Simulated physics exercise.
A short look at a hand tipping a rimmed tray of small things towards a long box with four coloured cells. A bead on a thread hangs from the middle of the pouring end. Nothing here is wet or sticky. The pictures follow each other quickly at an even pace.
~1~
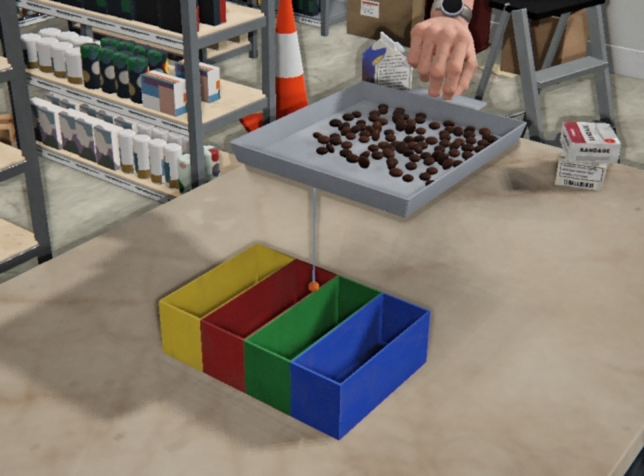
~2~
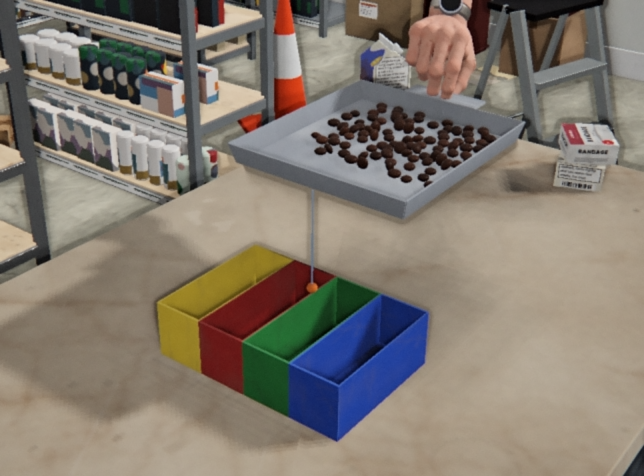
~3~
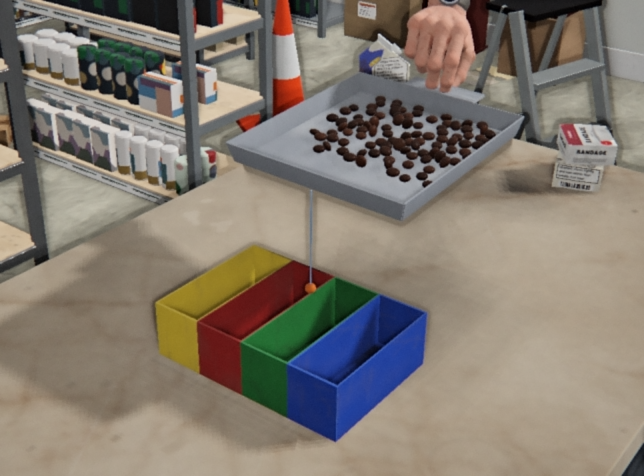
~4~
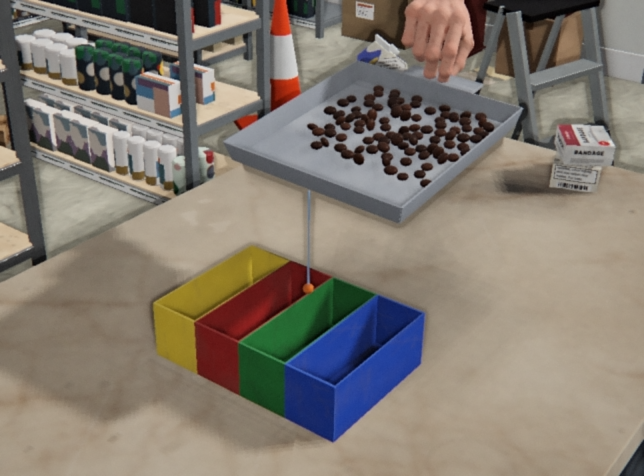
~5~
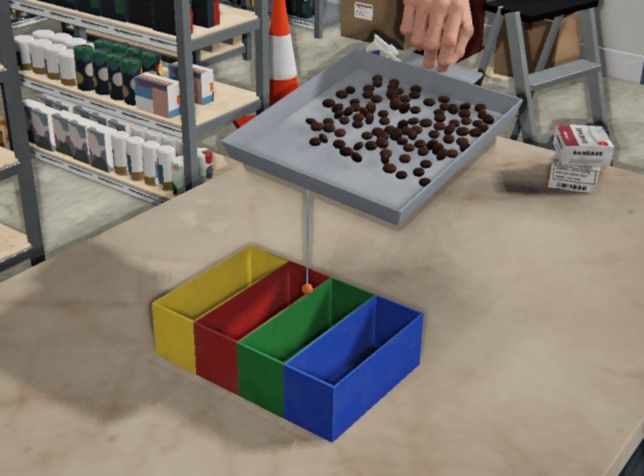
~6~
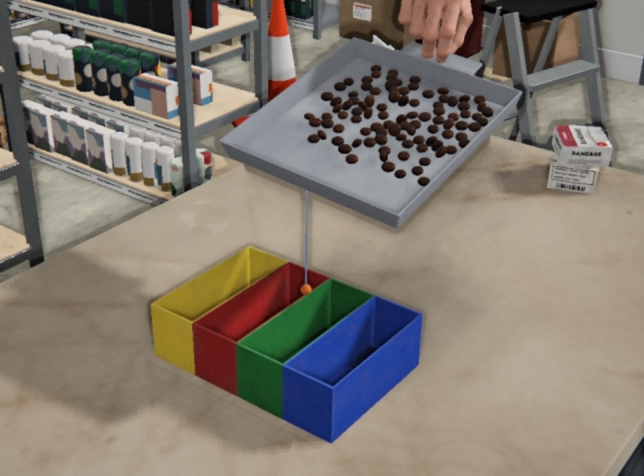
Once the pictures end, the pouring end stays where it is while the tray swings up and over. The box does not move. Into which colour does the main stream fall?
Fullest: The blue cell.
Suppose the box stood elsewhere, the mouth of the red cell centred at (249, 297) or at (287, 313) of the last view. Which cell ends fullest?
At the first place the cell in blue, at the second blue.
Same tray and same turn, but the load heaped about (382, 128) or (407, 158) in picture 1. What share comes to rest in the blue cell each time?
About 60 and 50 per cent.
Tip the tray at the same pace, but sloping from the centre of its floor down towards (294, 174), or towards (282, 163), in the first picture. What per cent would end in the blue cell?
Roughly 0 per cent, and 0 per cent.
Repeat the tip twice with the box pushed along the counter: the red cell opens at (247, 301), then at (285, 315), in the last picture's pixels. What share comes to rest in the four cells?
First some 50, then 100 per cent.
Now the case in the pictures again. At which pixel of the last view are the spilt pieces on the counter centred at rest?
Roughly at (416, 433).
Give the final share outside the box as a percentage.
Some 30 per cent.
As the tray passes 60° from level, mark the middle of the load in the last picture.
Roughly at (366, 193).
Soon, tray tipped steeply; nearly all on the tray; a stray few in the blue cell; a stray few falling or outside the box.
A while on, tray tipped right over; about half on the tray; a small part in the blue cell; a small part in the green cell; about a third falling or outside the box.
Towards the end, tray tipped past a quarter turn; about half in the blue cell; a small part in the green cell; a stray few in the red cell; about a quarter falling or outside the box.
Finally, tray tipped past a quarter turn; about half in the blue cell; a small part in the green cell; a stray few in the red cell; none in the yellow cell; about a quarter outside the box.
